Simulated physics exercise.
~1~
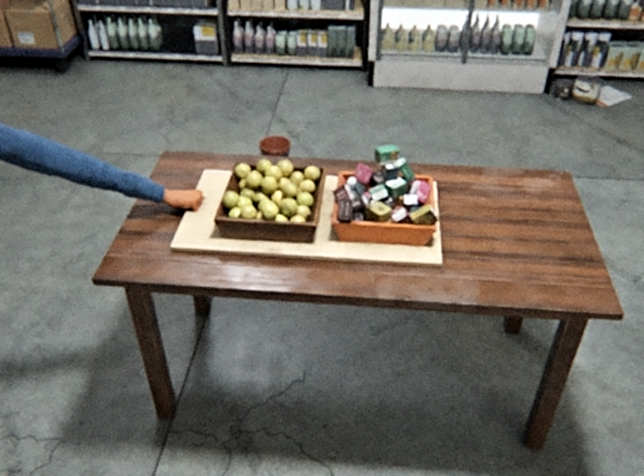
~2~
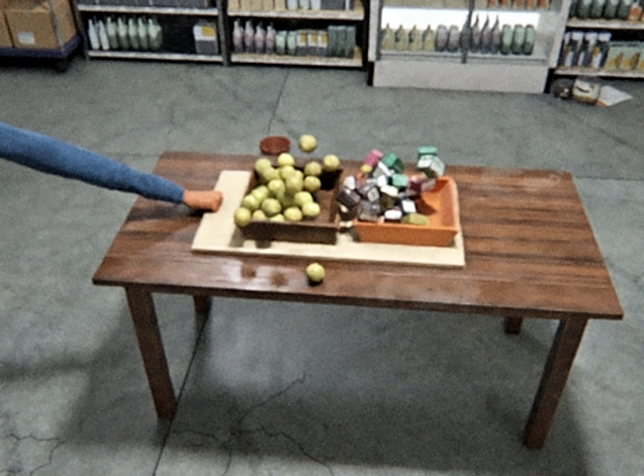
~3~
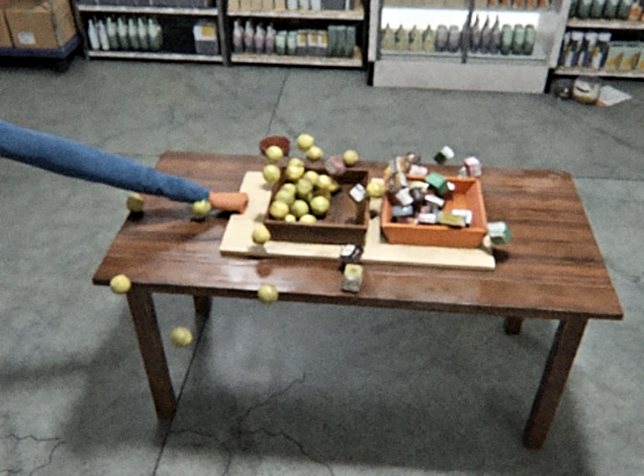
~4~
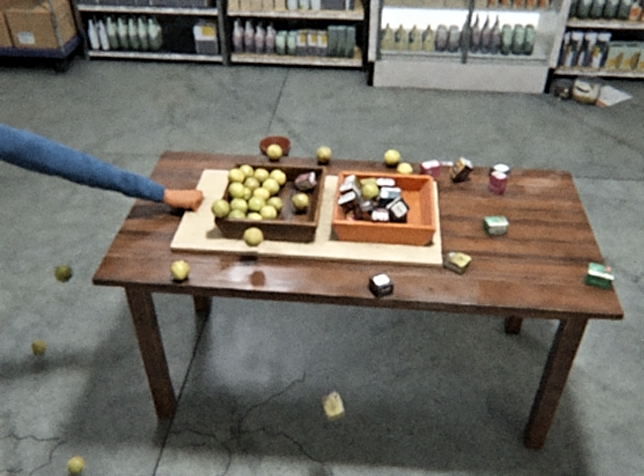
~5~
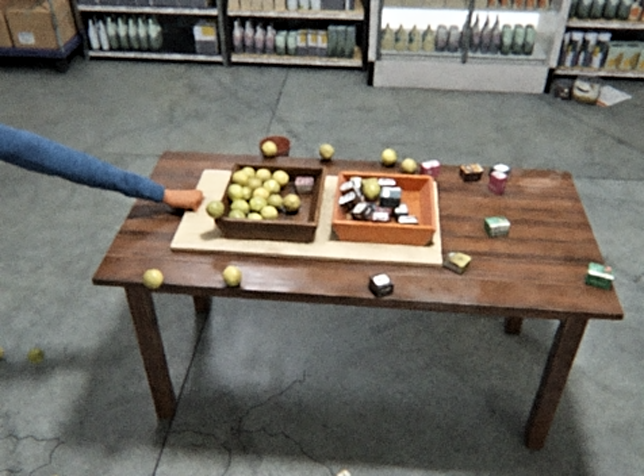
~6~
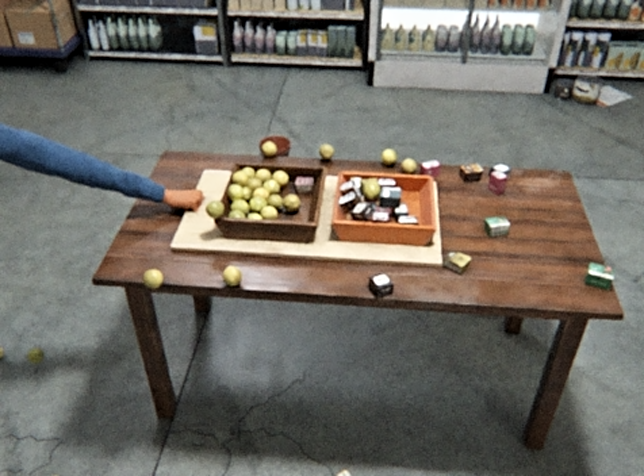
In a warehouse aisle, a blue-sleeved arm shakes a board on a wooden table right and back left, spilling yellow apples and small cartons from its brown and orange trays. Some fall to the floor, others rest on the table, and both trays end still partly filled.
